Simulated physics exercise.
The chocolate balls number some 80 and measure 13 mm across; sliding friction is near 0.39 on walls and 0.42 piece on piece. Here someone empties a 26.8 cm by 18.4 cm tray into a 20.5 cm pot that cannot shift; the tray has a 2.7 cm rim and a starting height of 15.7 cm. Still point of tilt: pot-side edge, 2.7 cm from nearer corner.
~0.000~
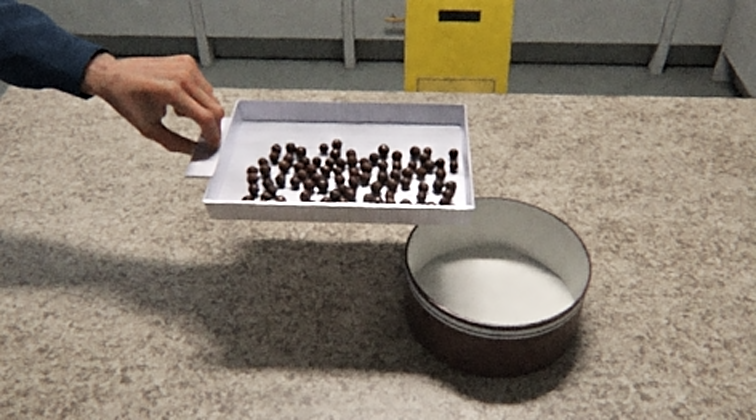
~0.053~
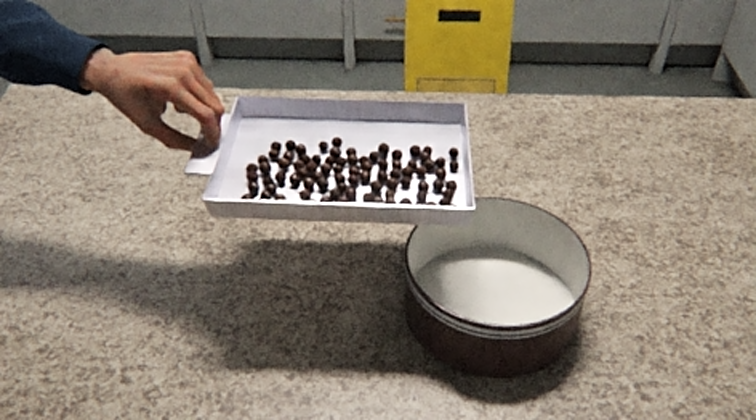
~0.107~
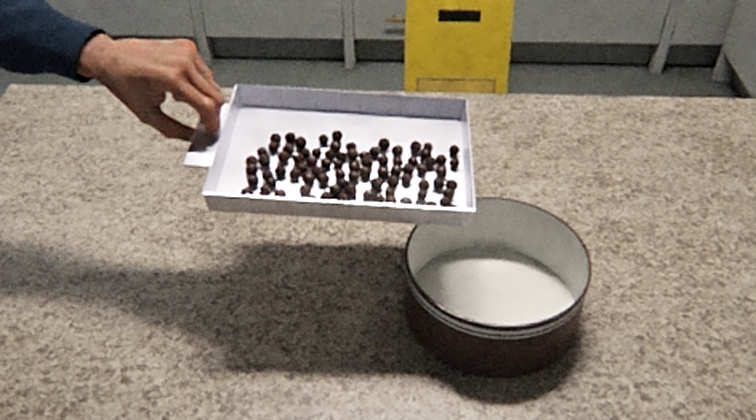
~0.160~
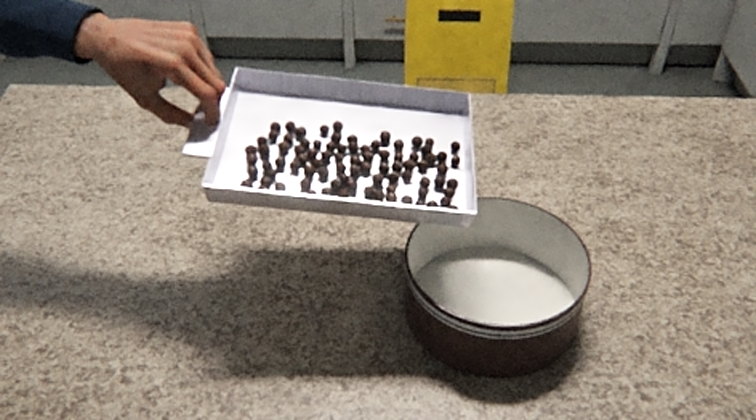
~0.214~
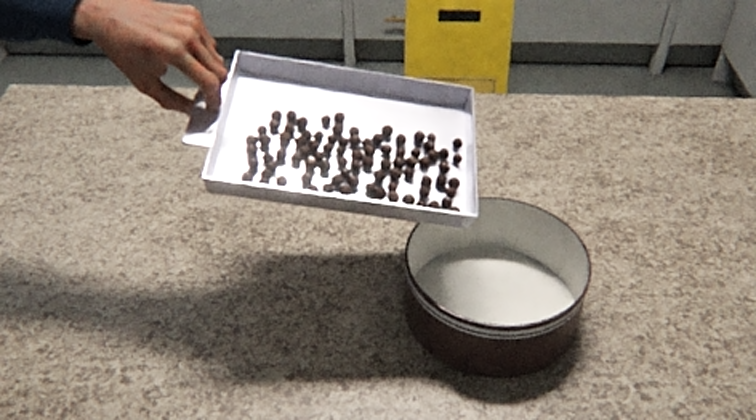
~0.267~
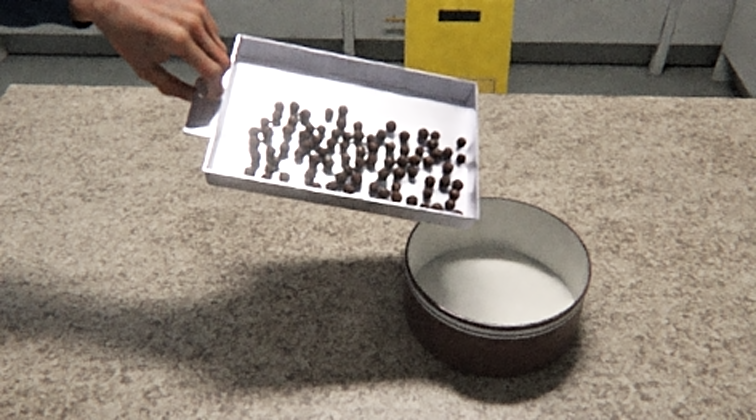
We see a hand holding a white tray of small dark balls beside a round pot on a speckled counter; the hand raises the tray's left side, tilting it down toward the right as the balls shift slightly.
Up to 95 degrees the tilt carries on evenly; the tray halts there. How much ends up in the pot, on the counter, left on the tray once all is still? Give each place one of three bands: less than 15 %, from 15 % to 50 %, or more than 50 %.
My prediction: Pot: Will probably see over half the pieces. Counter: Will probably see a middling number. Tray: Will probably see a small number.
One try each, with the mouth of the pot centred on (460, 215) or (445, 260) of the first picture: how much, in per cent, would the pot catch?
I'd say some 0 per cent for the first and some 75 per cent for the second.
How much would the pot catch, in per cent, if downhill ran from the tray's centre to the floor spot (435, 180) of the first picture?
Roughly 90 percent of them.
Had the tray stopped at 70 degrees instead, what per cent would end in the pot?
Estimate: Roughly 0 percent.
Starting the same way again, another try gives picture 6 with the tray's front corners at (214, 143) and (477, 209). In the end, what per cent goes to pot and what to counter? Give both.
The pot gets 95 and the counter 5.
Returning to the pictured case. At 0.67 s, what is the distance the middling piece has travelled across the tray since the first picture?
4 cm.
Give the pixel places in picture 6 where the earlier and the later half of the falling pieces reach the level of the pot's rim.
At roughly (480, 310) first, later on at (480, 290).
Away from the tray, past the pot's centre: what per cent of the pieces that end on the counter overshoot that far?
Some 50 per cent.
Then, at 0.67 s, tilt 56 degrees; the tray holds 100 %, the pot 0 %.
After 0.94 s, tilt 81 degrees; the tray holds 100 %, the pot 0 %.
After 1.31 s, tilt 95 degrees; the tray holds 30 %, the pot 30 %.
By 2.5 s all is still; pot 70 %, counter 30 %, tray 0 %.
